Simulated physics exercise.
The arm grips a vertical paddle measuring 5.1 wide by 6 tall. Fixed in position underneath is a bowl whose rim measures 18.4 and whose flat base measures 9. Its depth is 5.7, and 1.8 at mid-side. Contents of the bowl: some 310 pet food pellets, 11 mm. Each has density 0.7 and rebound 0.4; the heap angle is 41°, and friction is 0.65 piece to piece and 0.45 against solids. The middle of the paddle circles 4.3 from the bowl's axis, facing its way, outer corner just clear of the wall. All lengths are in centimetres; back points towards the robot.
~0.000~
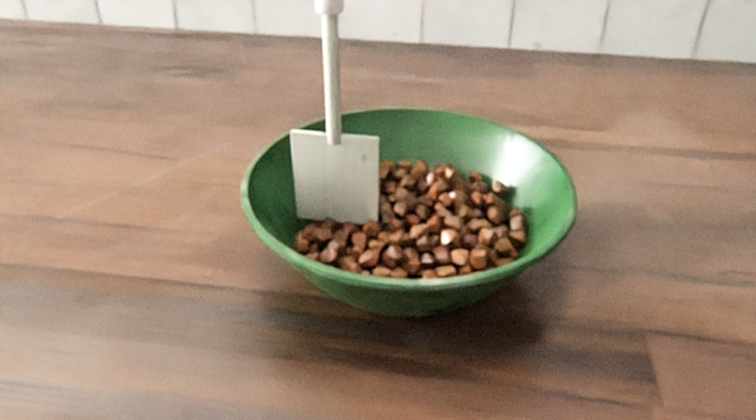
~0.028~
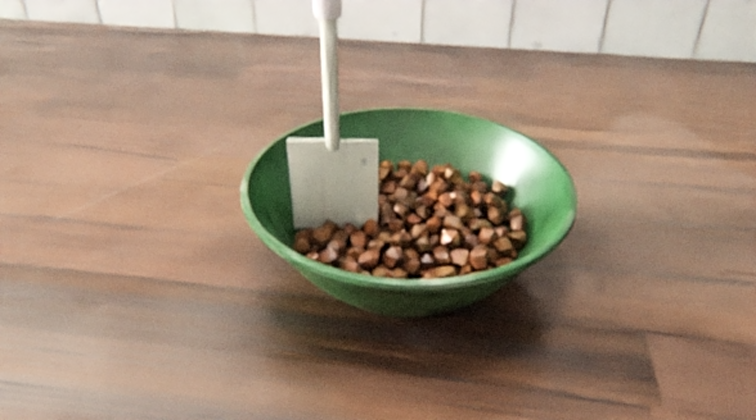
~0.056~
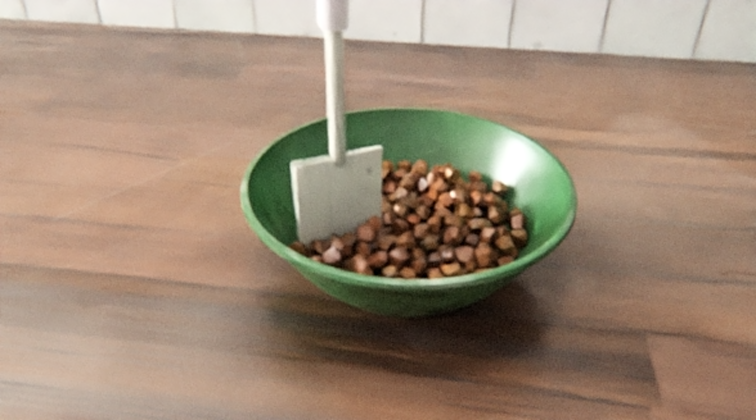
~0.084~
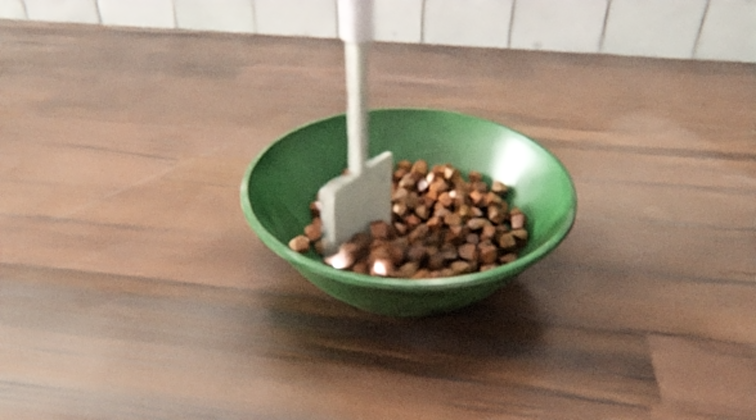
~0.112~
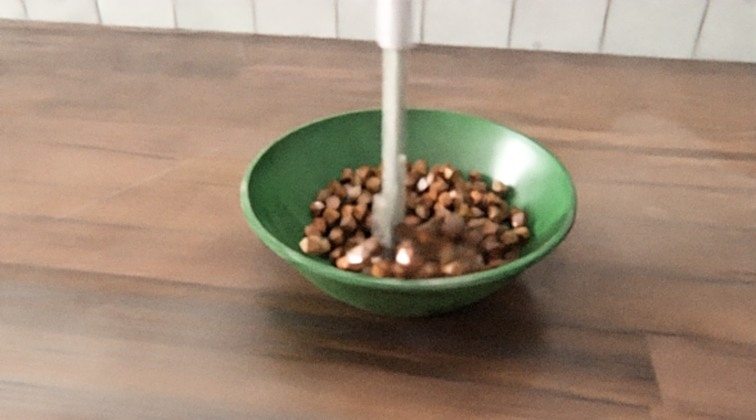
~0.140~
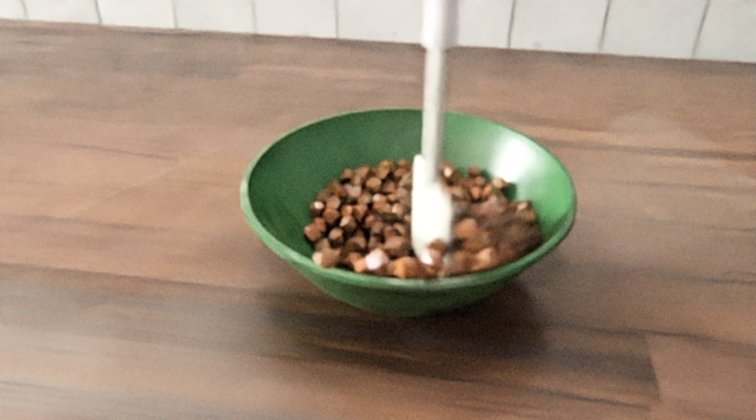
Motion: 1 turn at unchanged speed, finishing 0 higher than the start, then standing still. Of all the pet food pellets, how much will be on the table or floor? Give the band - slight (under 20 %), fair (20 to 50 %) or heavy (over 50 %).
Band: Fair.
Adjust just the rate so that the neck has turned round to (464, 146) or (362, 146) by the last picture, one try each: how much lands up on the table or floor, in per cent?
It comes to close to 45 per cent and close to 15 per cent.
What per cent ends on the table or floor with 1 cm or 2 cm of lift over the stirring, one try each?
That gives about 30 per cent and 20 per cent, in order.
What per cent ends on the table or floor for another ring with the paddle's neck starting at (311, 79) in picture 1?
Close to 0 in a hundred.
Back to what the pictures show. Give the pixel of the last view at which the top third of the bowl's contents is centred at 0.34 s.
Somewhere around (342, 141), I think.
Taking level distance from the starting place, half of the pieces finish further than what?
Reading: Around 10 cm.
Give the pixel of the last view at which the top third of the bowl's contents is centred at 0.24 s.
(481, 157), roughly.
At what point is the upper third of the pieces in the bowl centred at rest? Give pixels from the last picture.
Near (339, 256).
After 0.24 s, 204° round, highest piece 9 above the table; 285 in the bowl, 3 on the table or floor, 26 in flight or on the tool.
After 0.34 s, 295° round, highest piece 9 above the table; 247 in the bowl, 26 on the table or floor, 41 in flight or on the tool.
After 0.58 s, 0° round, highest piece 6 above the table; 207 in the bowl, 106 on the table or floor, 1 in flight or on the tool.
After 1.28 s, 0° round, highest piece 6 above the table; 207 in the bowl, 107 on the table or floor.
In the end, 207 in the bowl, 107 on the table or floor. That is 34 % on the table or floor.
